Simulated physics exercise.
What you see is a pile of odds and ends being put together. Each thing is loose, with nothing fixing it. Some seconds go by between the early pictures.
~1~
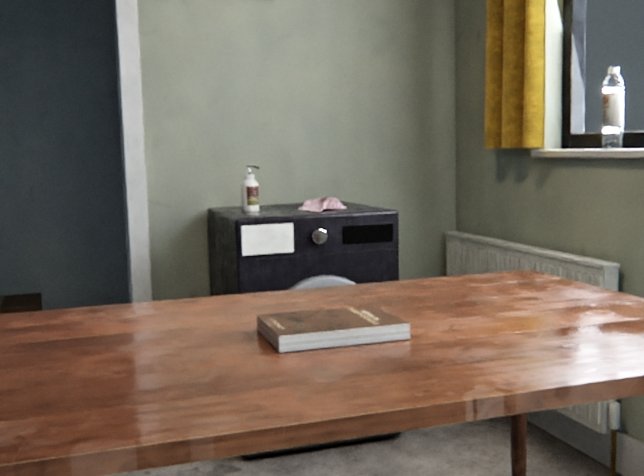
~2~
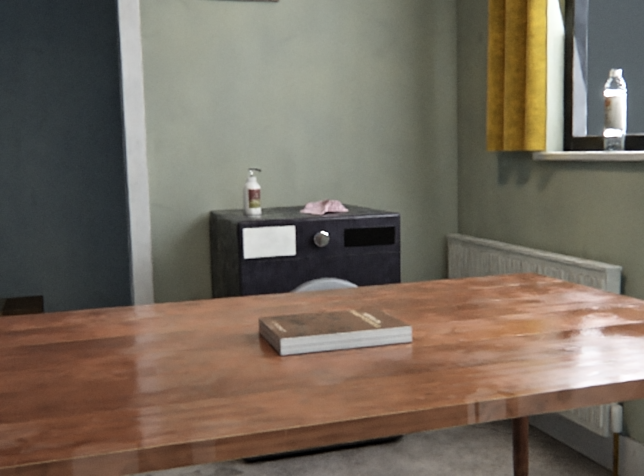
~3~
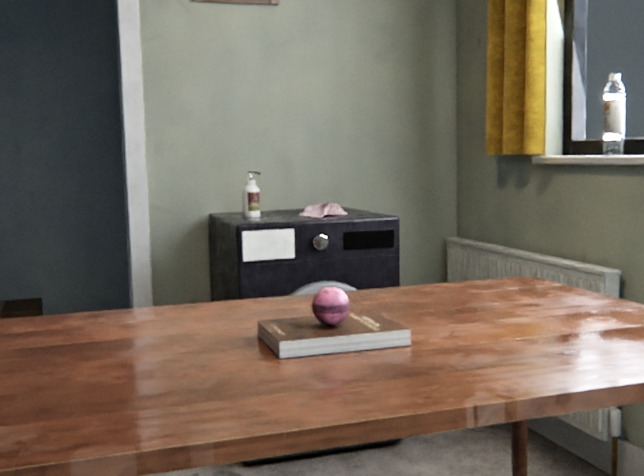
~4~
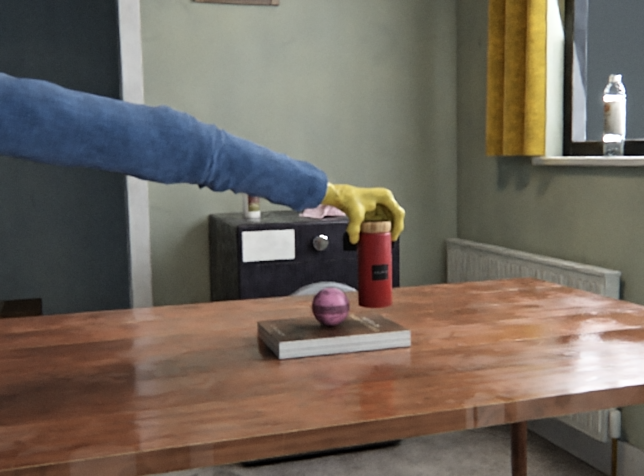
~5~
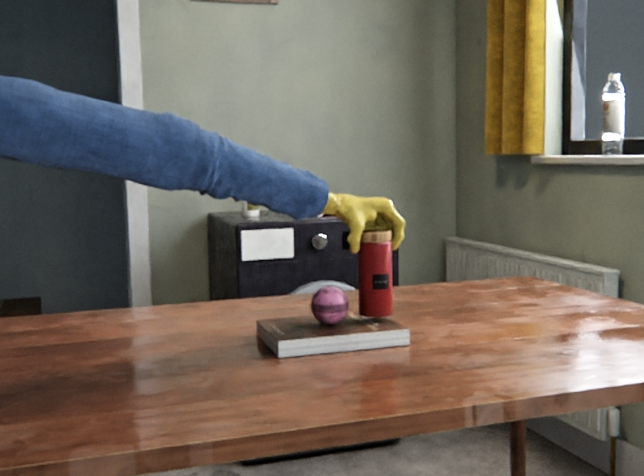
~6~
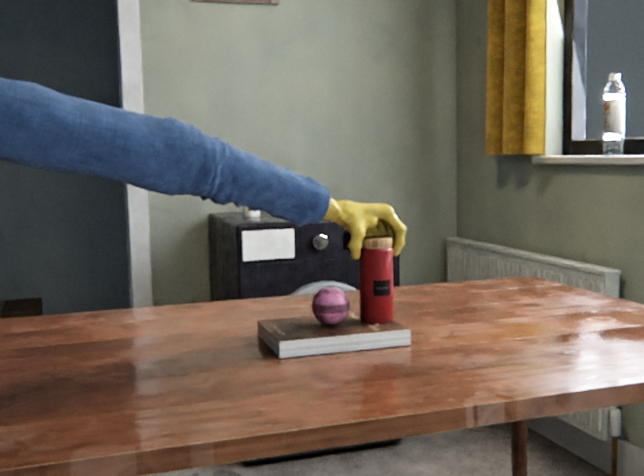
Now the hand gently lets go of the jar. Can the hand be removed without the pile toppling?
Yes, the pile stays balanced.
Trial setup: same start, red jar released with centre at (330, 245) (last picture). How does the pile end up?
Topples.
Then, 0.20 s on from there, no change.
Then, 0.50 s on from there, red jar resting near (376, 279).
In the end, all 3 unmoved. At the end, from the last picture's camera, red jar near (376, 279). The pile keeps its balance.
